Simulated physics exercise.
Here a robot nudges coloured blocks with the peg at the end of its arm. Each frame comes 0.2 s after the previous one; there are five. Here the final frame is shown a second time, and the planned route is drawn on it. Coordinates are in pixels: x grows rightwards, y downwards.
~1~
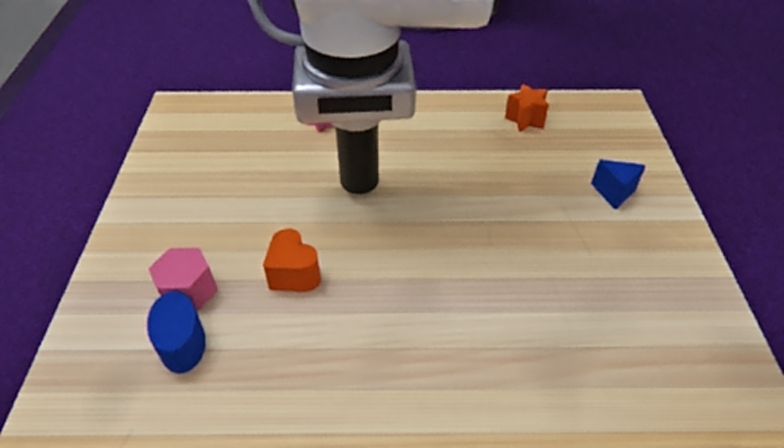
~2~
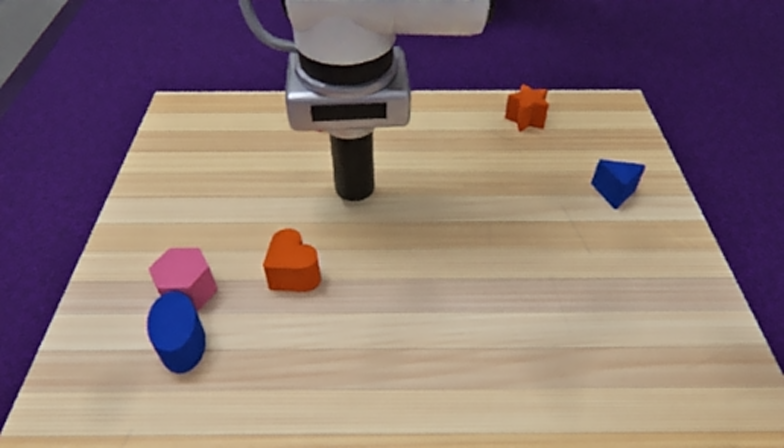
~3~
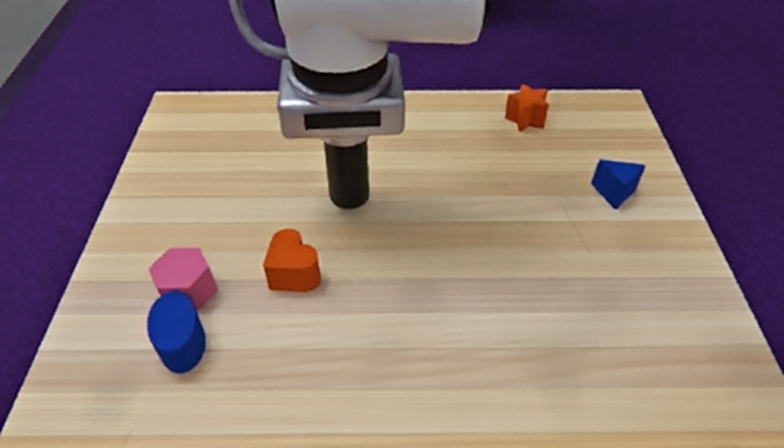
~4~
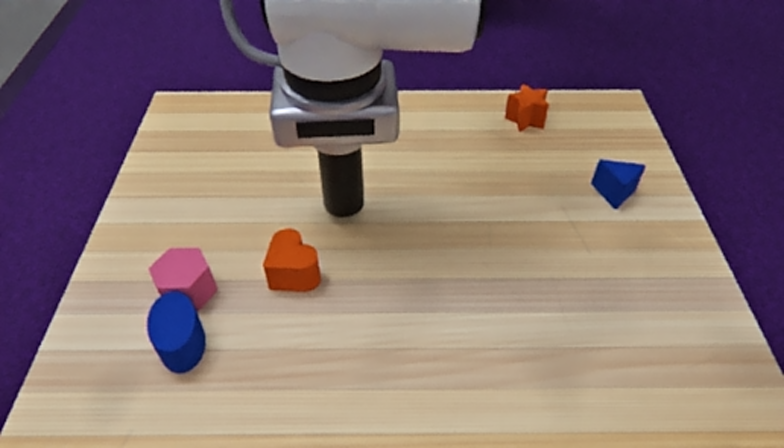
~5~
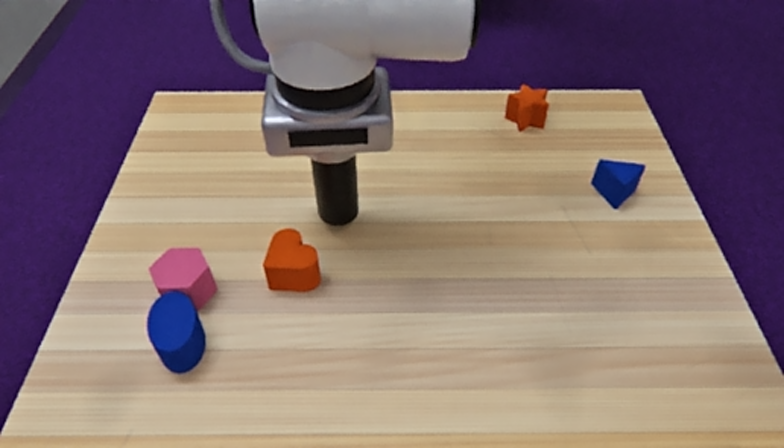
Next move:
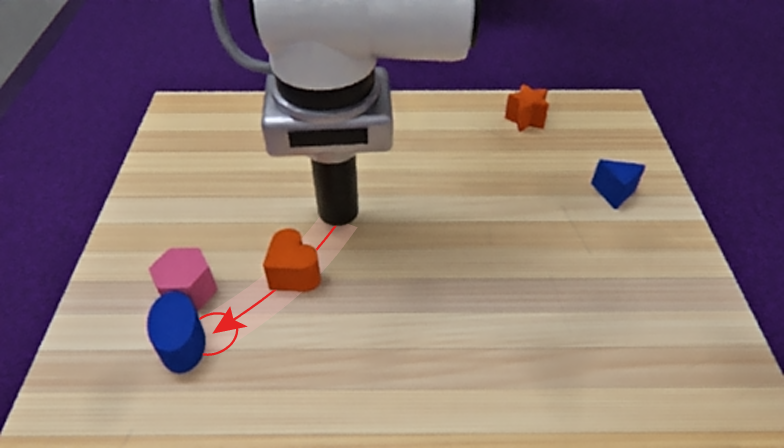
At the start, a robot arm holds its dark peg above and to the right of an orange heart, with a pink hexagon and blue oval farther left. The peg then moves slightly down and left, nearing the heart without touching it, while the visible blocks stay still.
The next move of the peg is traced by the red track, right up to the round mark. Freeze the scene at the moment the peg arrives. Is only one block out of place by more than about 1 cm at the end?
Final answer: No.
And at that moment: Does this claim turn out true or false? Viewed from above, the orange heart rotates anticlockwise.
It is true.
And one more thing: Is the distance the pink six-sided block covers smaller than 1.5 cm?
I'd say yes.
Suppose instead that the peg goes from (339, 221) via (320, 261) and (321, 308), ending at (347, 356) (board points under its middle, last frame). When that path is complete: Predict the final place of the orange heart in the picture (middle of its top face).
When the path ends, it will be at (269, 272).
The line goes from (339, 221) by way of (289, 278) to (213, 333).
What follows on the original path. One third of the way, peg (307, 250); orange heart (278, 261), turned 15° anticlockwise.
Two thirds of the way, peg (264, 289); orange heart (230, 304), turned 20° anticlockwise.
At the end, peg (209, 326); blue oval (119, 344), turned 35° clockwise; pink six-sided block unmoved; orange heart (173, 346), turned 25° anticlockwise.
